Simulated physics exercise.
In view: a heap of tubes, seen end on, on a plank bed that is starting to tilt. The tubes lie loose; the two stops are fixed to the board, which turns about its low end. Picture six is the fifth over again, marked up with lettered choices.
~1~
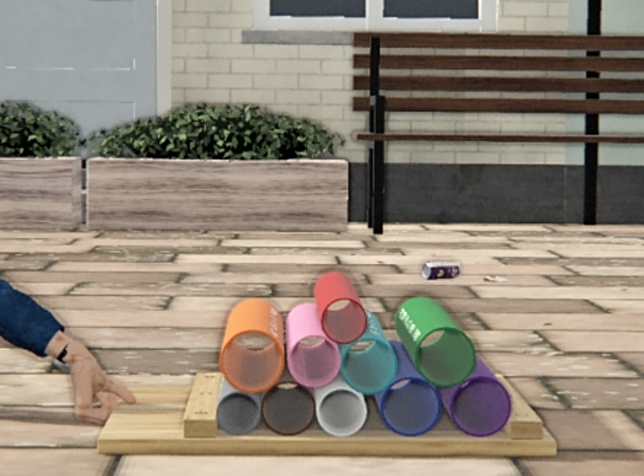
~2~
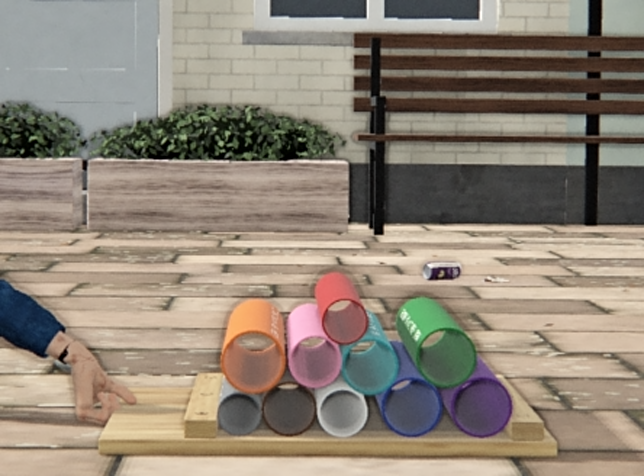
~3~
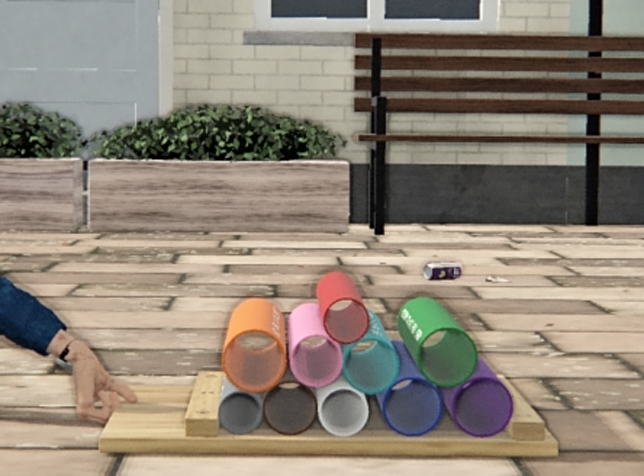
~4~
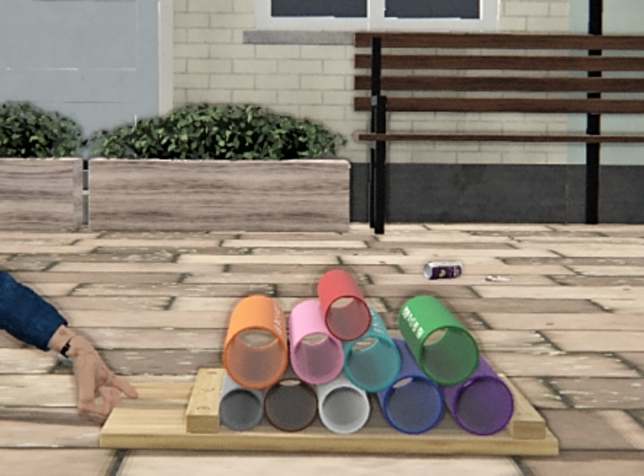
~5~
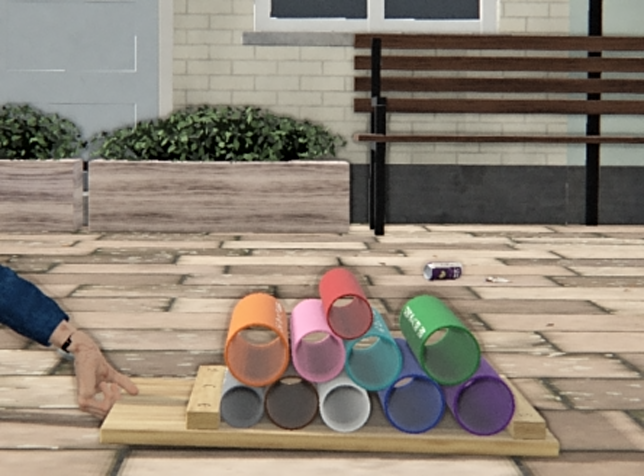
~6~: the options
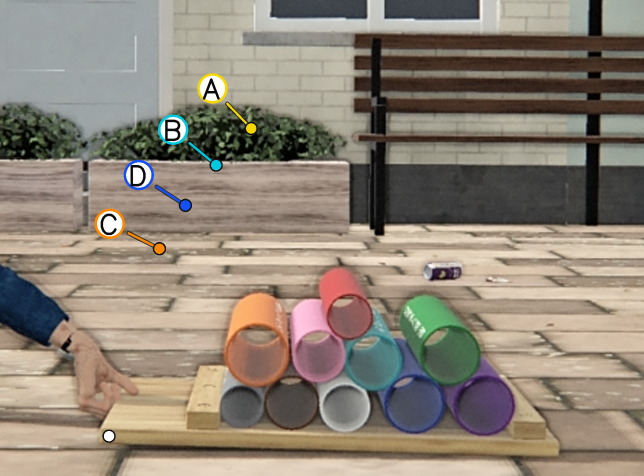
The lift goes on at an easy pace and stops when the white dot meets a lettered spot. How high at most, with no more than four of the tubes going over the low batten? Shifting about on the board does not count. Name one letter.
The last mark within the limit is D.
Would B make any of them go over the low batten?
Yes, at B.
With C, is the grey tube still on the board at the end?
Yes, with C.
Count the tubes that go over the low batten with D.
It comes to four.
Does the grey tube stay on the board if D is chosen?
The grey tube: Yes.
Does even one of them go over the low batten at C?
Yes.
On the copy, A at (251, 128); B at (216, 165); C at (159, 248); D at (185, 206); the white dot at (109, 436).
On D. First, board at 18°.
Then, board at 33°.
Finally, board at 33°, four over the low batten (turquoise, pink, green, red).
By contrast, A seven over the low batten; B five over the low batten; C four over the low batten (turquoise, pink, green, red).
